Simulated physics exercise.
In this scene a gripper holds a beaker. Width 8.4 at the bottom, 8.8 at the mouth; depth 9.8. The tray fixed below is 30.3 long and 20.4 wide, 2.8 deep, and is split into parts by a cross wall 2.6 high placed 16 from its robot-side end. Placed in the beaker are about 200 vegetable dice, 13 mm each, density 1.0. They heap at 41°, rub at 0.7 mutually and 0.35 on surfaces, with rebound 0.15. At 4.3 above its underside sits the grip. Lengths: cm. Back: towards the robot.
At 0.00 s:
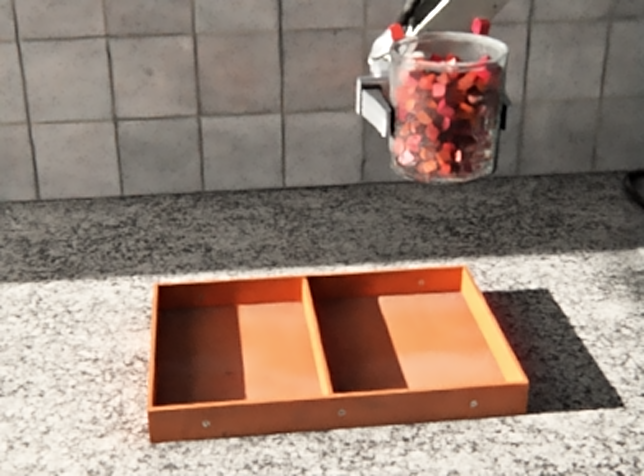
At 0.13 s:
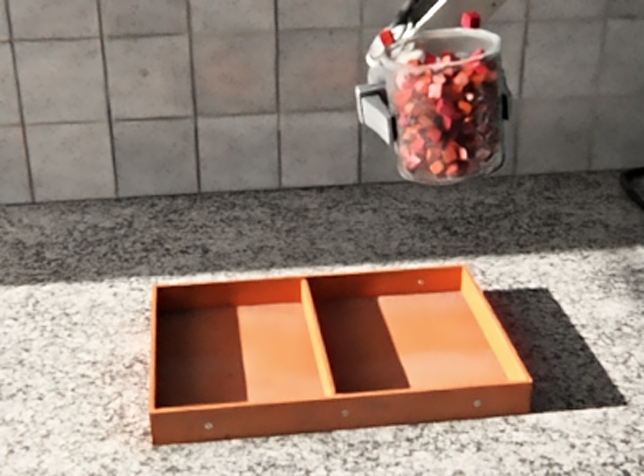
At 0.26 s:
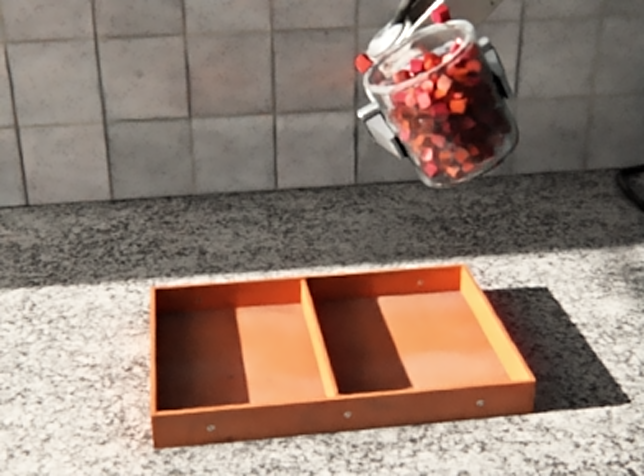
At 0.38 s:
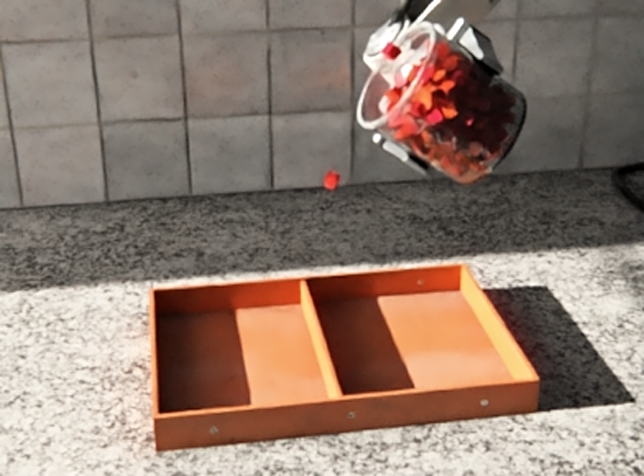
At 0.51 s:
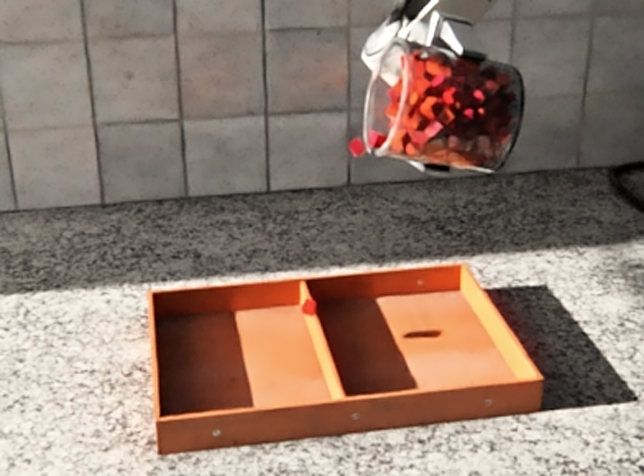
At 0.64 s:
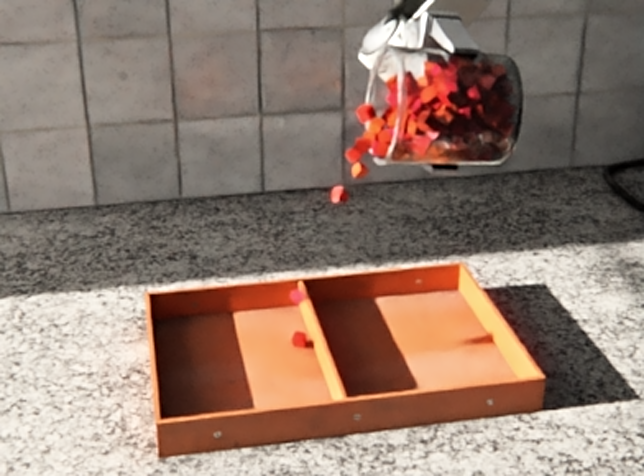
On a speckled stone countertop before a grey tiled wall, seen from slightly above, sunlight falls across the front. An orange tray with two compartments sits in the light, and above it, to the right, a gripper holds a clear beaker of red and orange cubes. The gripper tilts the beaker leftward until it lies nearly on its side, and a few cubes drop from its mouth, some landing in the tray's left compartment.
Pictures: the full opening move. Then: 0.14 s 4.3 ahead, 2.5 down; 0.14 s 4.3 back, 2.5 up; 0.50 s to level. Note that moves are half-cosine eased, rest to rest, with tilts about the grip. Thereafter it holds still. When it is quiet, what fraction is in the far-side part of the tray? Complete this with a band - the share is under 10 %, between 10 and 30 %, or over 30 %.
The share is between 10 and 30 %.
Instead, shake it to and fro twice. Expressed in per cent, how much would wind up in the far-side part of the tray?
Approx. 25 per cent.
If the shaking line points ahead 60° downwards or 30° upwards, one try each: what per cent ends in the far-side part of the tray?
Try one gives about 5 in a hundred, try two about 45 in a hundred.
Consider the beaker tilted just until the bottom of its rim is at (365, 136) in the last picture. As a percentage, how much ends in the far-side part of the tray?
5 %.
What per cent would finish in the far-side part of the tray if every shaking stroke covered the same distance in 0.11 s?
It would come to around 25 %.
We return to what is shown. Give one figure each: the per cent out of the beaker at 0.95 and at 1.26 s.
About 15, 25.
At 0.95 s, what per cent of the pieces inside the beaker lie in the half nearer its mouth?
Roughly 40 per cent.
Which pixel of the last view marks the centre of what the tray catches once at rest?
I'd point to somewhere near (297, 359).
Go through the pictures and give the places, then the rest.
In the first picture, beaker middle at (446, 109), level; upper third of the load around (452, 85), from x 395 to 495, top at y 25; 202 in the beaker.
In the second picture, beaker middle at (446, 108), tilted 8° forward; upper third of the load around (453, 82), from x 385 to 495, top at y 20.
In the third picture, beaker middle at (445, 107), tilted 29° forward; upper third of the load around (447, 82), from x 365 to 500, top at y 15.
In the fourth picture, beaker middle at (444, 108), tilted 54° forward; upper third of the load around (446, 82), from x 330 to 505, top at y 50; 201 in the beaker, 1 in flight or on a rim.
In the fifth picture, beaker middle at (444, 109), tilted 75° forward; upper third of the load around (445, 85), from x 310 to 505, top at y 60; 201 in the beaker, 1 in the far-side part.
In the sixth picture, beaker middle at (444, 108), tilted 83° forward; upper third of the load around (456, 88), from x 300 to 505, top at y 65; 198 in the beaker, 2 in the far-side part, 2 in flight or on a rim.
By 0.95 s, tilted 82° forward, highest piece 25 above the table; 168 in the beaker, 16 in the far-side part, 18 in flight or on a rim.
By 1.26 s, tilted 18° forward, highest piece 27 above the table; 156 in the beaker, 29 in the far-side part, 16 in the robot-side part, 1 in flight or on a rim.
By 1.62 s, level, highest piece 28 above the table; 156 in the beaker, 30 in the far-side part, 16 in the robot-side part.
By 2.67 s, level, highest piece 28 above the table; 156 in the beaker, 30 in the far-side part, 16 in the robot-side part.
Final count, 156 in the beaker, 30 in the far-side part, 16 in the robot-side part. That is 15 % in the far-side part of the tray.
